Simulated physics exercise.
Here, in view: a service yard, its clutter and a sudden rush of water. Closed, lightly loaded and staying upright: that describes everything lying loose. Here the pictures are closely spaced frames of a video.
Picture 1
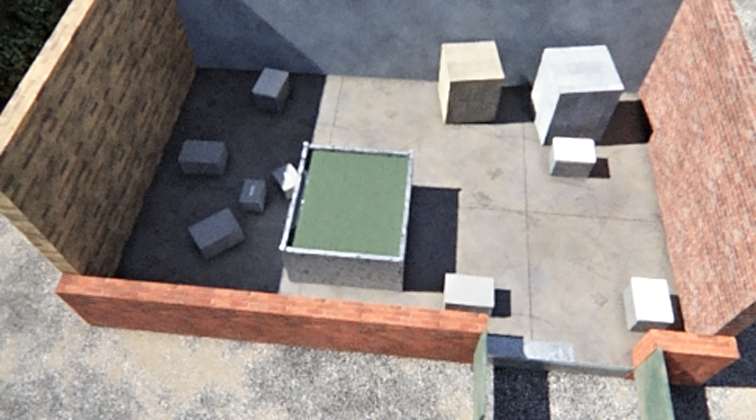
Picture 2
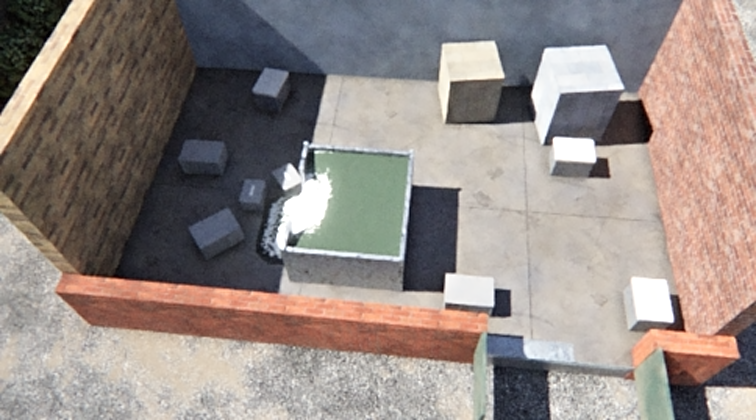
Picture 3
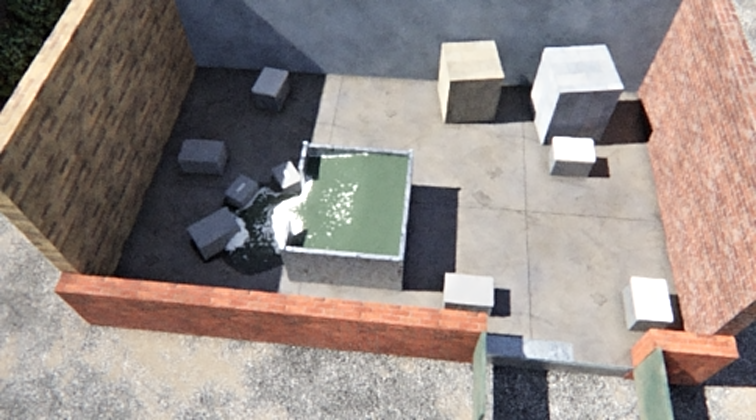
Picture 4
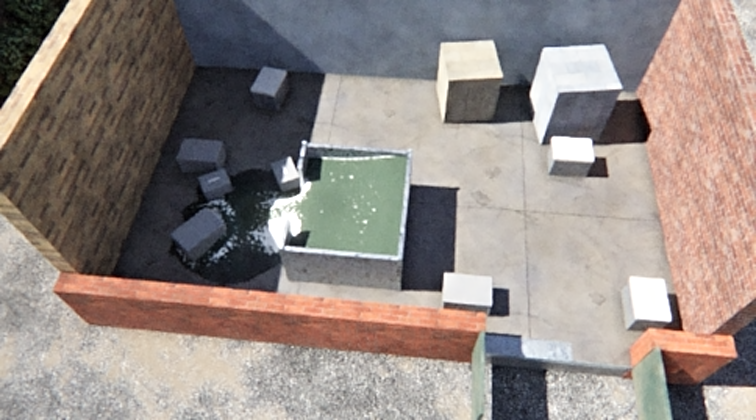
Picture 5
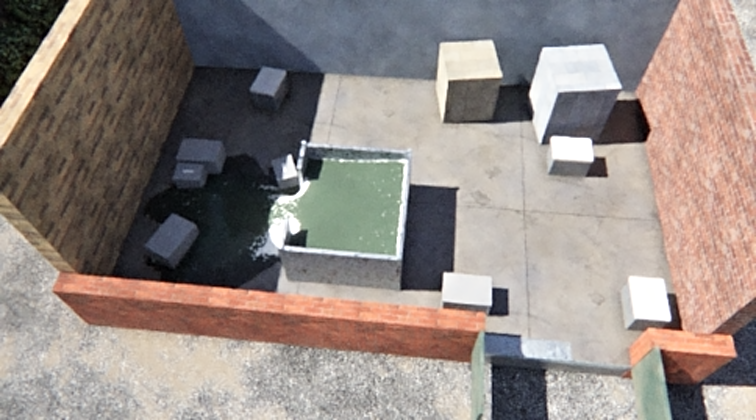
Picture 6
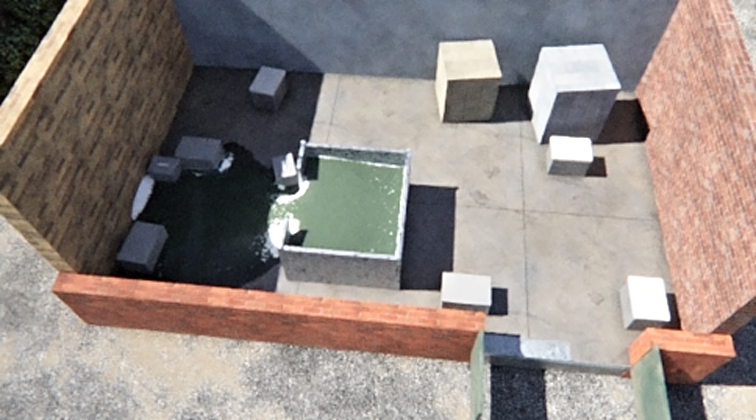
In a walled yard scattered with blocks, green water burst from the left side of a raised square tank and spread across the shaded ground, pushing a couple of grey blocks toward the left wall.
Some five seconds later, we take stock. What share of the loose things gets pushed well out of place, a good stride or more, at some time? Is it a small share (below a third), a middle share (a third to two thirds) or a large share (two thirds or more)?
A middle share, a third to two thirds.
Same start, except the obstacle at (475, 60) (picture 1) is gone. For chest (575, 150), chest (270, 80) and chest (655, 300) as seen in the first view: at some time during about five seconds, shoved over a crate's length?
First object never went far; second object was driven off; third object never went far.
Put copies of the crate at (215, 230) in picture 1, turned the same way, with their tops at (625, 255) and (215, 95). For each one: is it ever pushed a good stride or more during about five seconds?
Result, in sequence - short of that distance / displaced that far.
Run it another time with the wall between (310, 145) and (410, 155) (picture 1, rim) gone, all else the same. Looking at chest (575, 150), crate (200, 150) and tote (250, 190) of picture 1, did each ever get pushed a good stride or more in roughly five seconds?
Object by object: Short of it, covered the distance, short of it.
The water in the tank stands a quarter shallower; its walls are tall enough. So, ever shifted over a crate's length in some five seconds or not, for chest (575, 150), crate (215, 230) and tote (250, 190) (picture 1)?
Result by item: Didn't cover it; covered it; covered it.
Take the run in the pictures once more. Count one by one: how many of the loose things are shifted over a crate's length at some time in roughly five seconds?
I make it 4.
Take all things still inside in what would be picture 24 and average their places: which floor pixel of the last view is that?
Centre estimate: Around (366, 177).
A moment on, 2 of 8 are well off their spots; 2 afloat.
Next, 3 of 8 are well off their spots; 3 afloat.
Later, 3 of 8 are well off their spots; 3 afloat.
In the end, 3 of 8 are well off their spots, and 4 have been at some point; 3 afloat.
